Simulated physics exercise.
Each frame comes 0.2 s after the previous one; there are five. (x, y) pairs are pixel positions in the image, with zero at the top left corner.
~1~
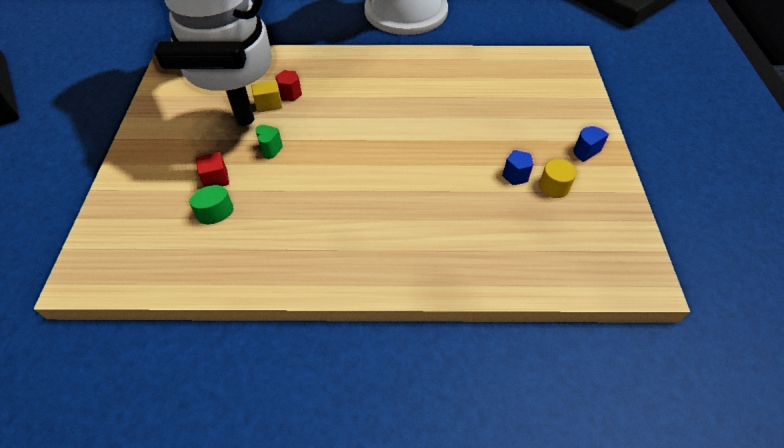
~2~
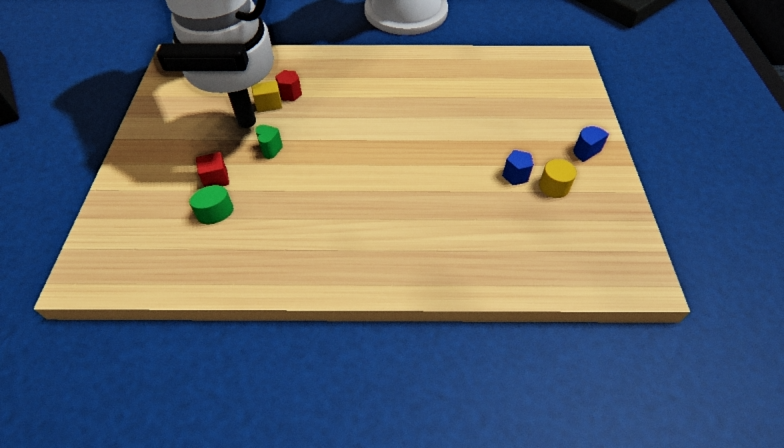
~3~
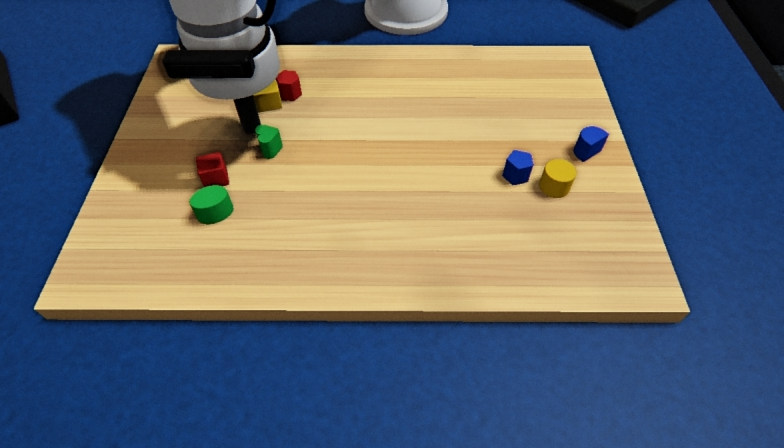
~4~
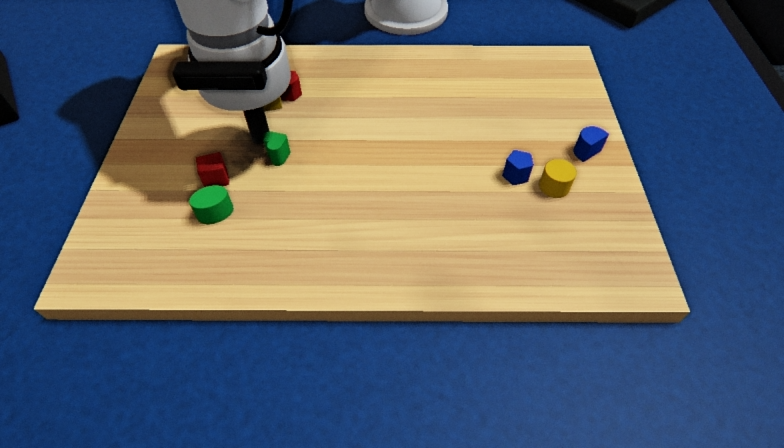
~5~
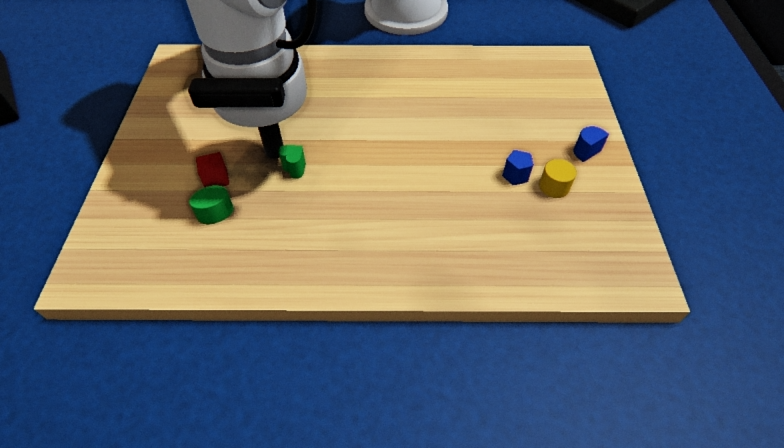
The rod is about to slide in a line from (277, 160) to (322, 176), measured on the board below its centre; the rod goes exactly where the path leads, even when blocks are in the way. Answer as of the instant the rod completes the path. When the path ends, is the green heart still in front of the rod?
I'd say yes.
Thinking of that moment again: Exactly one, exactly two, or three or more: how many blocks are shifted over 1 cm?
One moves.
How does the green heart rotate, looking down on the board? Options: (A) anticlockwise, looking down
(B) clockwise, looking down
Option B.
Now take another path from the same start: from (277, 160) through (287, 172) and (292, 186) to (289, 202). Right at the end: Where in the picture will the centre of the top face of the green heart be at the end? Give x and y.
Top centre: (311, 166).
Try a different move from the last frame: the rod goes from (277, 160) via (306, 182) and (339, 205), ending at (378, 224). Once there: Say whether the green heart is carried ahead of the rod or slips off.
By then it is beside or behind the rod.
What follows on the original path. Halfway along, rod at (297, 161); green heart at (313, 162).
At the end, rod at (320, 169); red square unmoved; green heart at (333, 174), turned 30° clockwise.
